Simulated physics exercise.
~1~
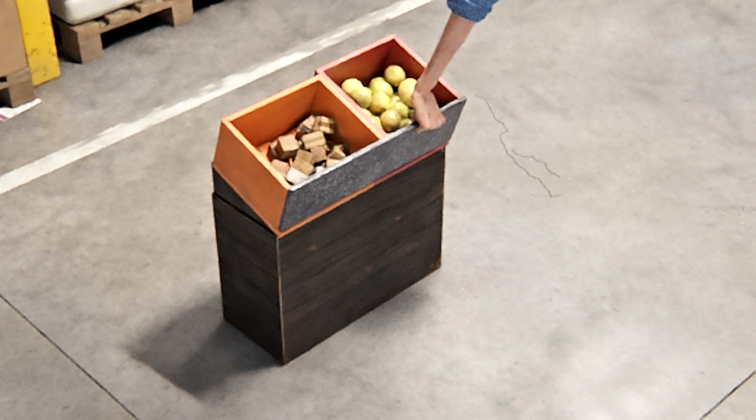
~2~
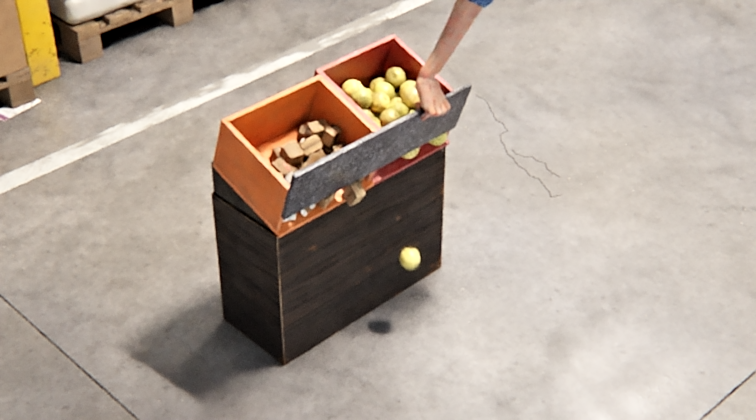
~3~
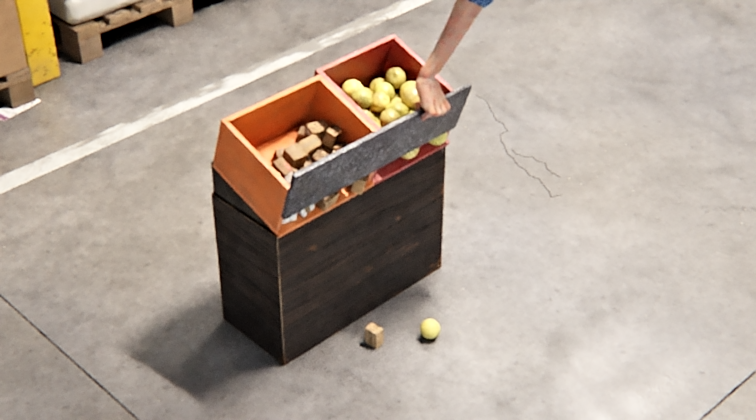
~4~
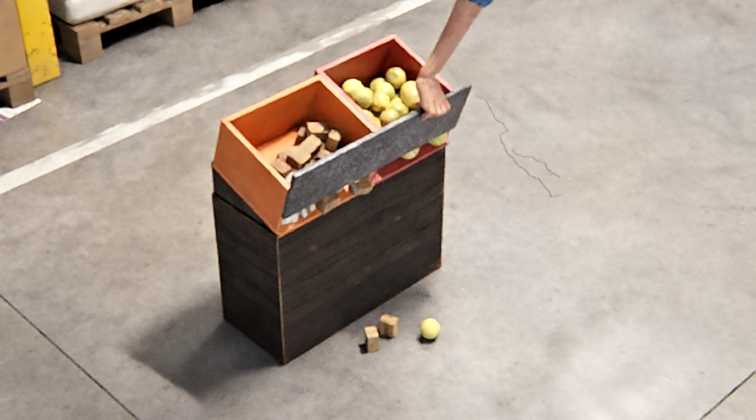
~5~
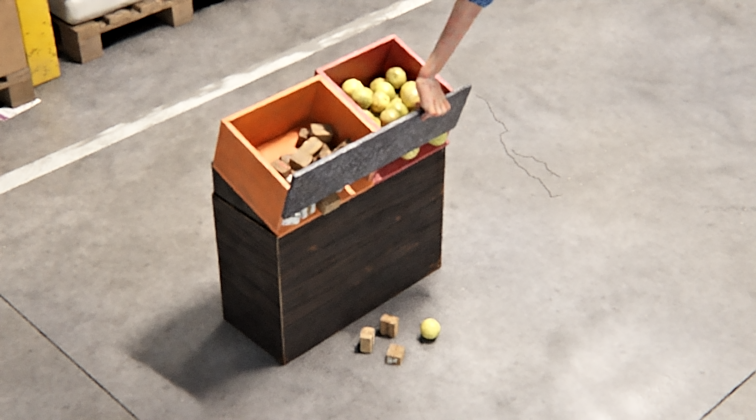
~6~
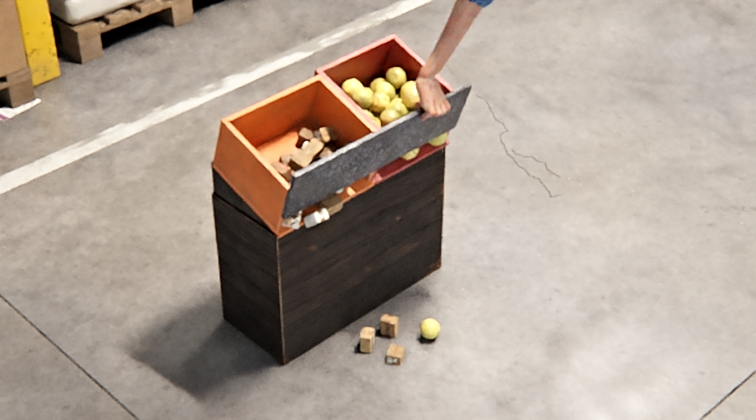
On a grey concrete floor with a pale painted line, a two-part hopper stands on a dark wooden base, its red side holding yellow apples and its orange side little brown parcels. A hand reaching in from the top right draws the grey gate at the low end up a little. A single yellow apple drops past the base and comes to rest on the floor. One parcel lands beside it, then a second and a third follow. The hand stays on the gate as the flow stops, leaving three parcels and one apple on the ground and most pieces still inside.
